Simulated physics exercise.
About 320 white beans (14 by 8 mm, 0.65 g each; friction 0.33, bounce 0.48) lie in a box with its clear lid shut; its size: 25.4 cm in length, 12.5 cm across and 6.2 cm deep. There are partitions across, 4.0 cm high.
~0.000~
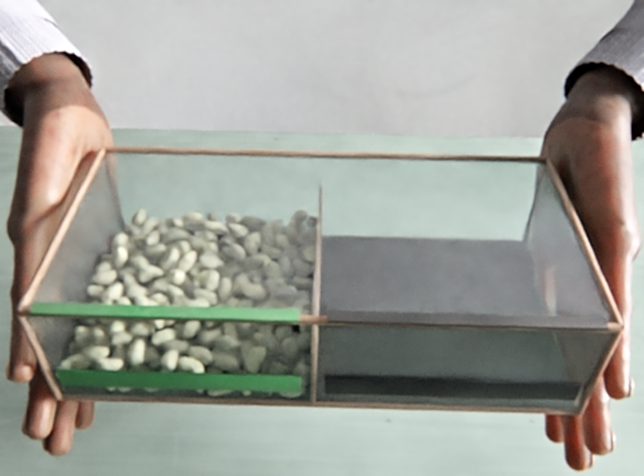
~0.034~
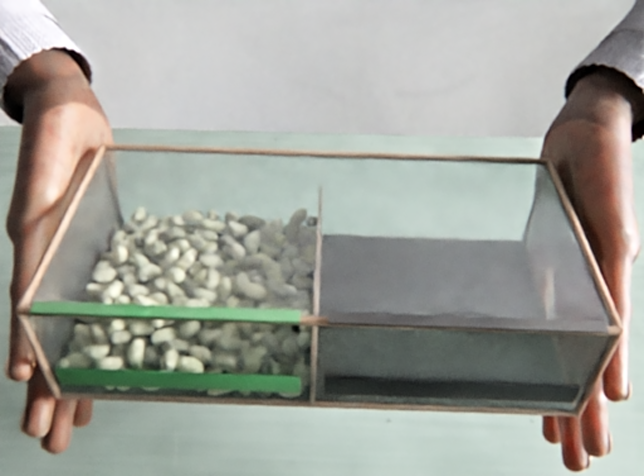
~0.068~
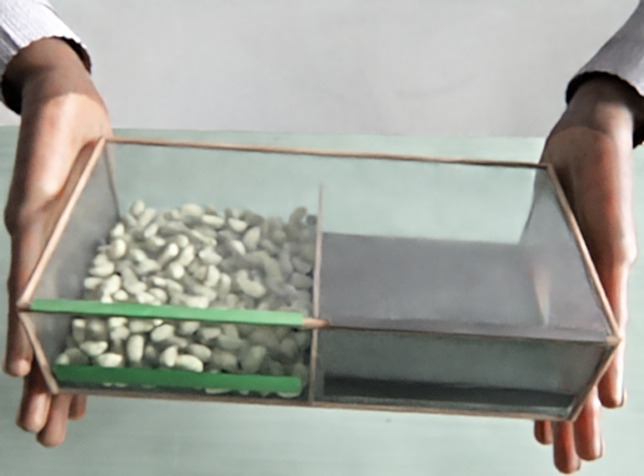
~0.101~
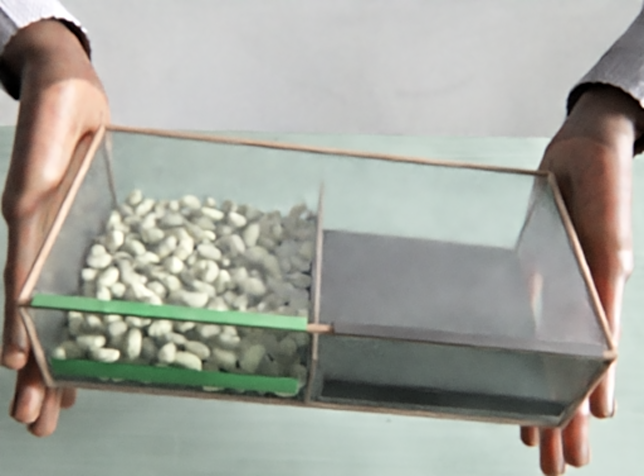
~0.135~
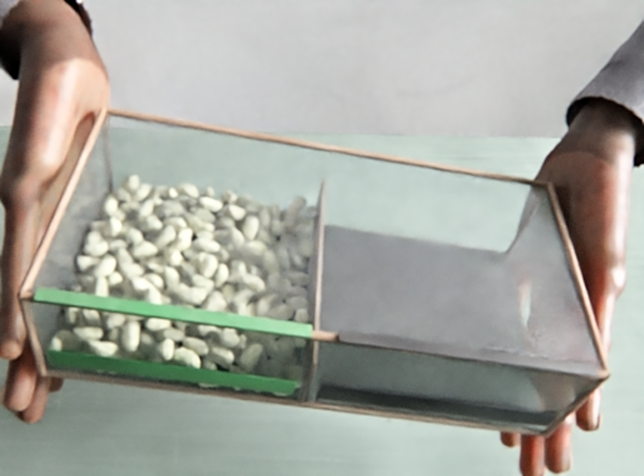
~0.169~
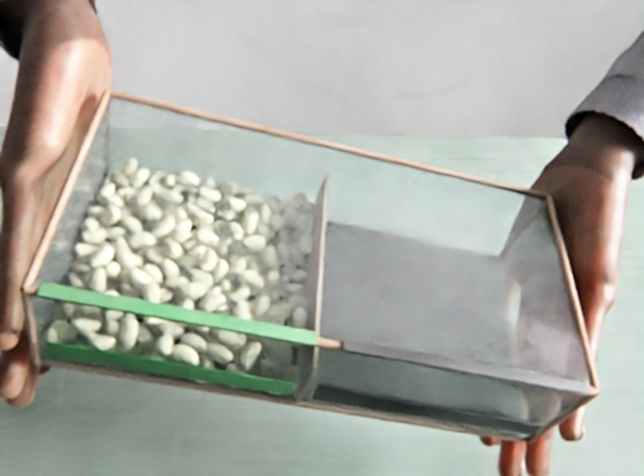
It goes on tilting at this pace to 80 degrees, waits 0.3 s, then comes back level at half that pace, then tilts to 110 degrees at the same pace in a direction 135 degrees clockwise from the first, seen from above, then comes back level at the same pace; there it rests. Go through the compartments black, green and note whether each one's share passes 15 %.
Black stays at or below it, green passes it.
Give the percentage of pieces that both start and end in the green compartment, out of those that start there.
About 90 %.
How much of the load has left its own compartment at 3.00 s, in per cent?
Roughly 10 per cent.
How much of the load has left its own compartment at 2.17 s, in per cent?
I'd reckon roughly 35 percent at that instant.
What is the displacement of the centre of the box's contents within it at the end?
2.0 cm.
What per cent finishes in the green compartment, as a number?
Share: Approx. 95 %.
Then, at 1.26 s, tilt 58 degrees; black 35 %, green 65 %; middle of all pieces near (314, 331).
After 2.17 s, tilt 11 degrees; black 35 %, green 65 %; middle of all pieces near (340, 323).
Then, at 3.00 s, tilt 95 degrees; black 10 %, green 90 %; middle of all pieces near (333, 374).
After 3.80 s, tilt 0 degrees; black 5 %, green 95 %; middle of all pieces near (160, 306).
By 4.3 s all is still; black 5 %, green 95 %.
